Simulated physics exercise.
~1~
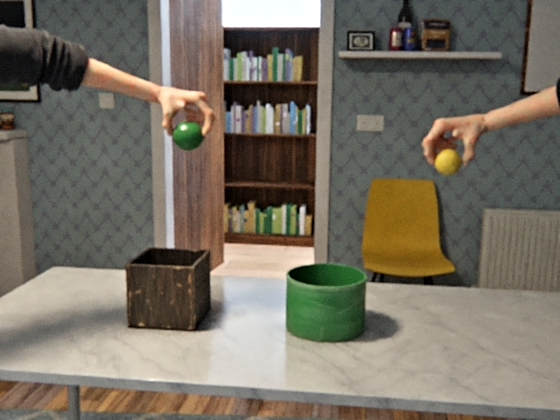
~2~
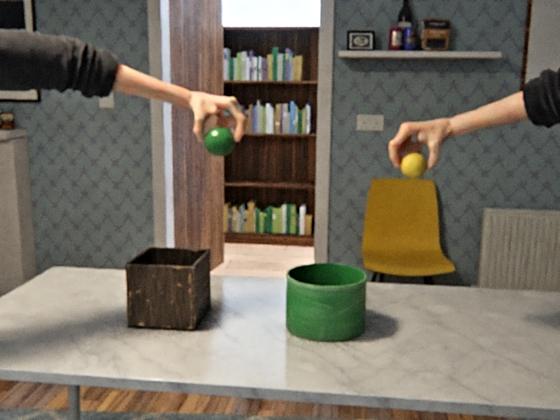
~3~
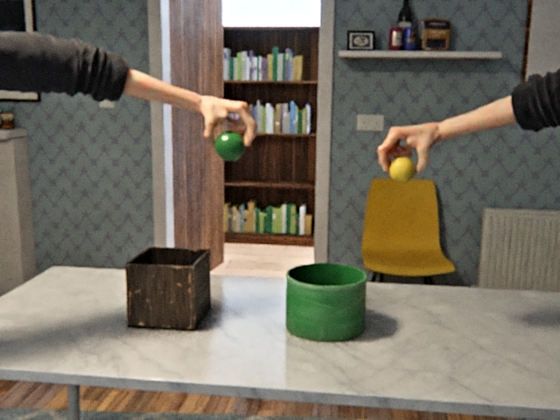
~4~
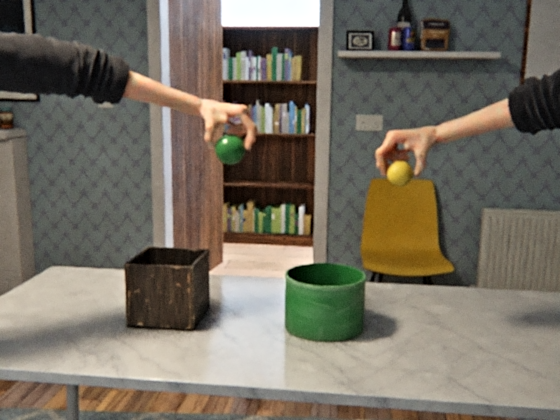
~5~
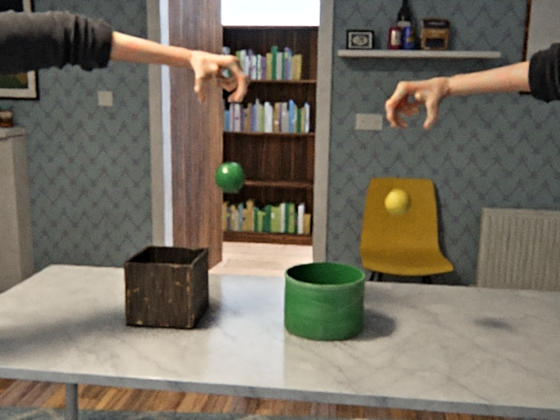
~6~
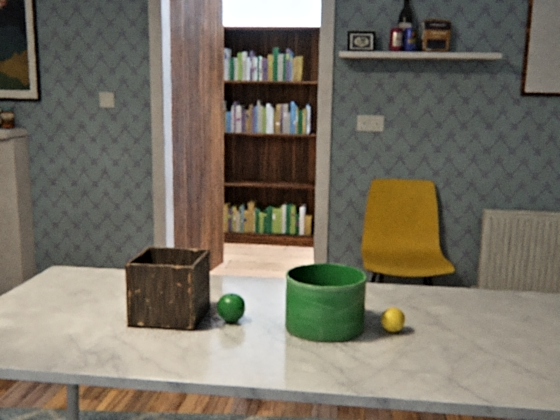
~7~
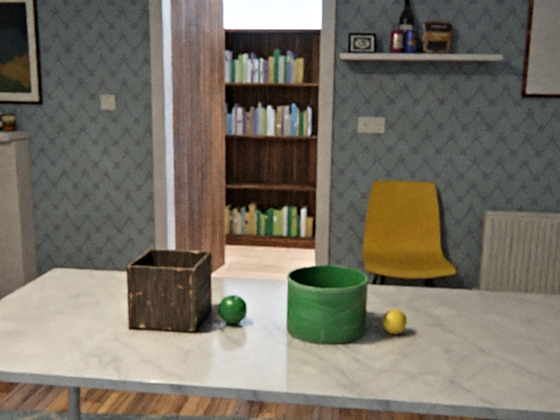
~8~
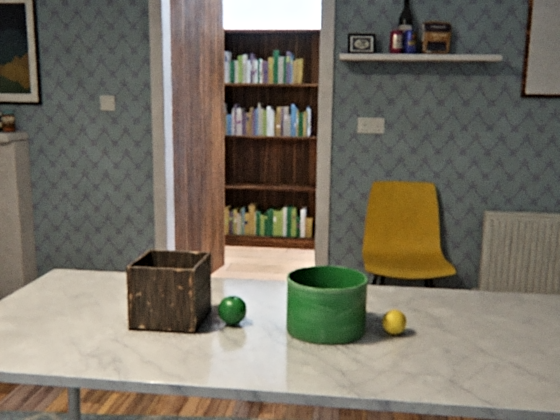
In a room with a marble-topped table, two hands held a small green apple and a lemon above a dark wooden crate and a green pot, moved inward, then let go, and both fruits dropped and ended up on the table beside the containers.
